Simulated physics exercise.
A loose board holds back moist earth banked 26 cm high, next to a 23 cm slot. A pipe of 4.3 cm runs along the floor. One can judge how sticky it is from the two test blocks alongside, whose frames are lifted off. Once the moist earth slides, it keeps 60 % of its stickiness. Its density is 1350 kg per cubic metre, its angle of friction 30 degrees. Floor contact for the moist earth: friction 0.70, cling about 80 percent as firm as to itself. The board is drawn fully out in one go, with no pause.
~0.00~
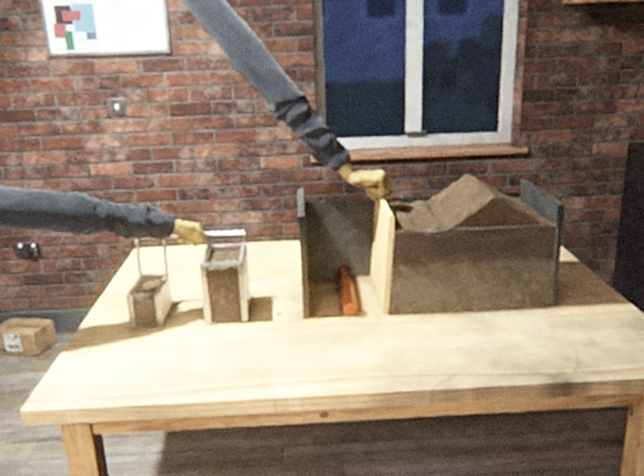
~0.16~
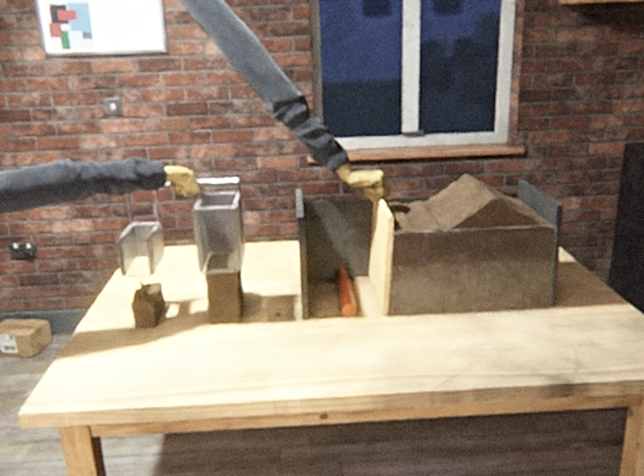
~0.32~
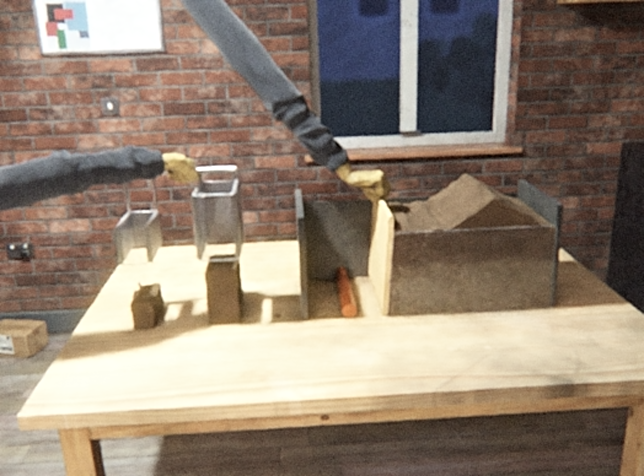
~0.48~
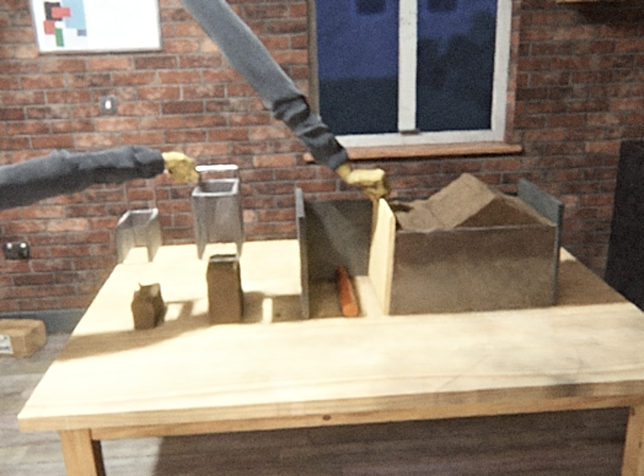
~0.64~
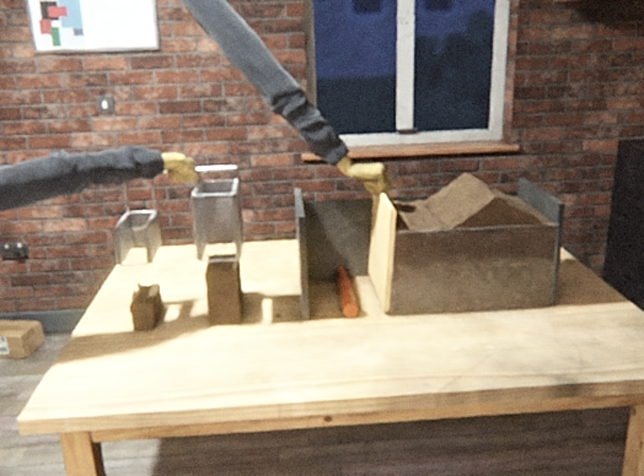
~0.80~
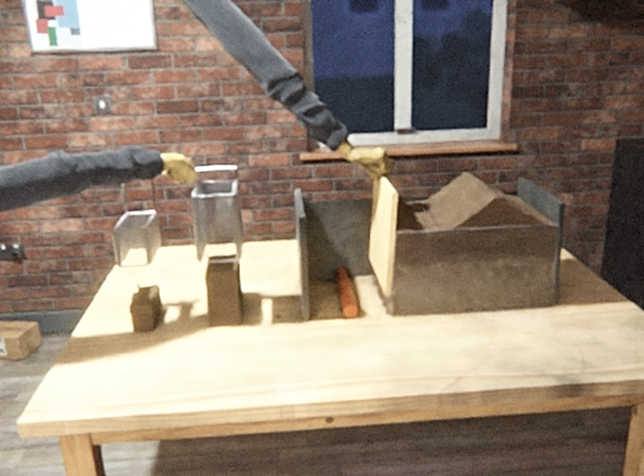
A gloved hand lifts two molds off small earth blocks, then another raises the board slightly.
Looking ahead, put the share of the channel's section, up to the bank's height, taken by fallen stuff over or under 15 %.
It works out more than 15 in a hundred.
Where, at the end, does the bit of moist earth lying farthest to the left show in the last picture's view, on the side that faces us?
Pixel: Approx. (354, 281).
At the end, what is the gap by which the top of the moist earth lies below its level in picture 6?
Roughly 0.0 cm.
After 1.08 s, the face still stands, with nothing on top of the pipe; the channel is 0 % full.
After 1.40 s, the face still stands, with nothing on top of the pipe; the channel is 0 % full.
After 1.72 s, the fallen stuff reaches 5 % of the way across, with nothing on top of the pipe; the channel is 3 % full.
After 2.04 s, the fallen stuff reaches 40 % of the way across, with nothing on top of the pipe; the channel is 22 % full.
After 2.24 s, the fallen stuff reaches 43 % of the way across, with 1.7 cm on top of the pipe; the channel is 22 % full.
